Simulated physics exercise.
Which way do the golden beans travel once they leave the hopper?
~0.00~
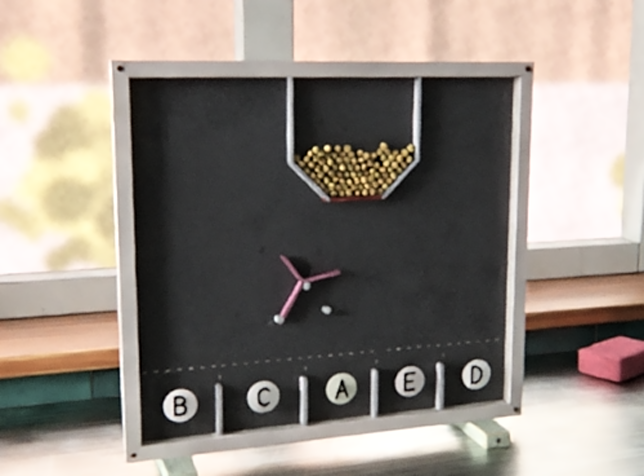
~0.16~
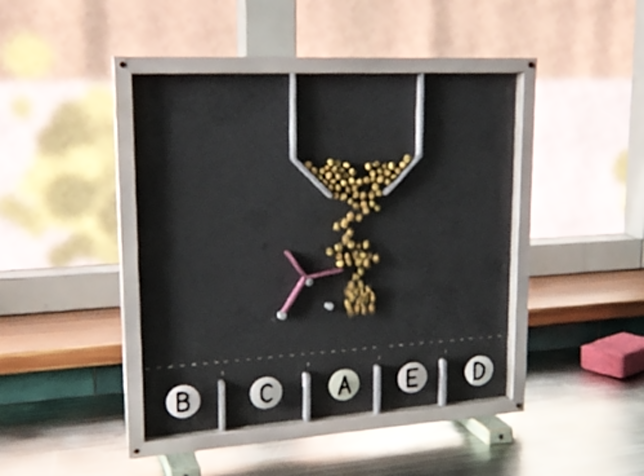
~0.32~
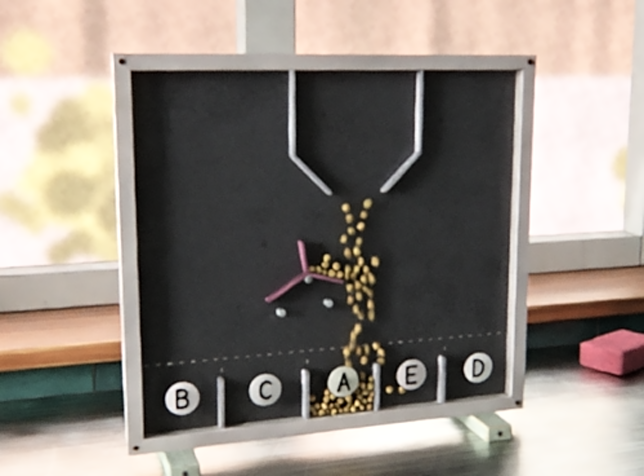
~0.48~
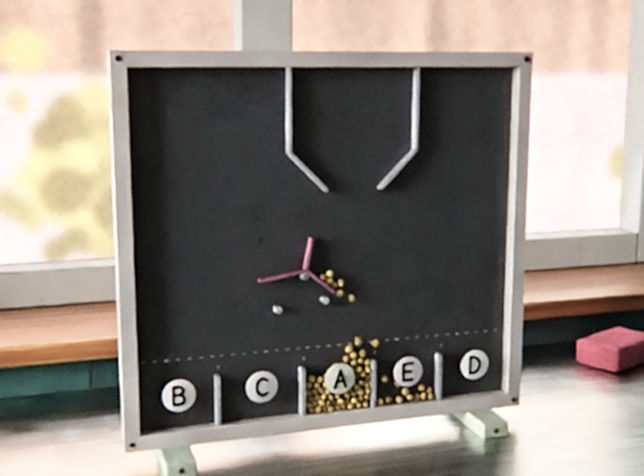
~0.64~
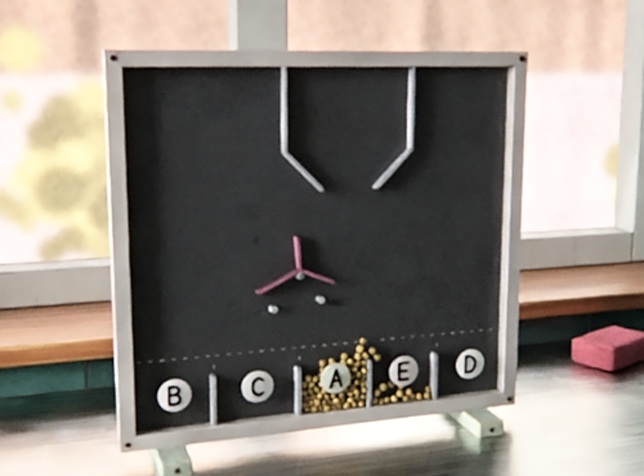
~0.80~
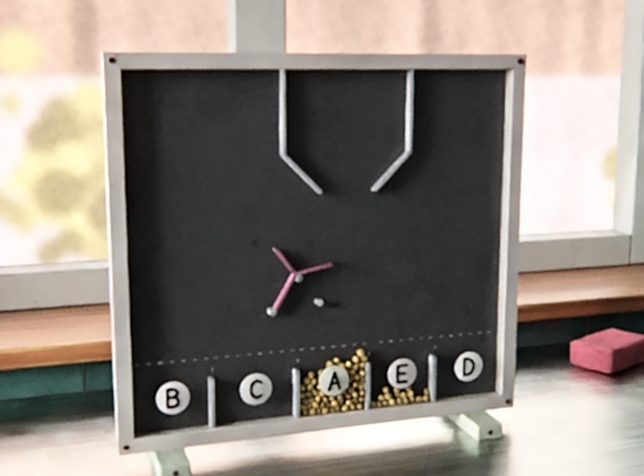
They move down, dropping past the pink rocker to the bins at the bottom of the case.
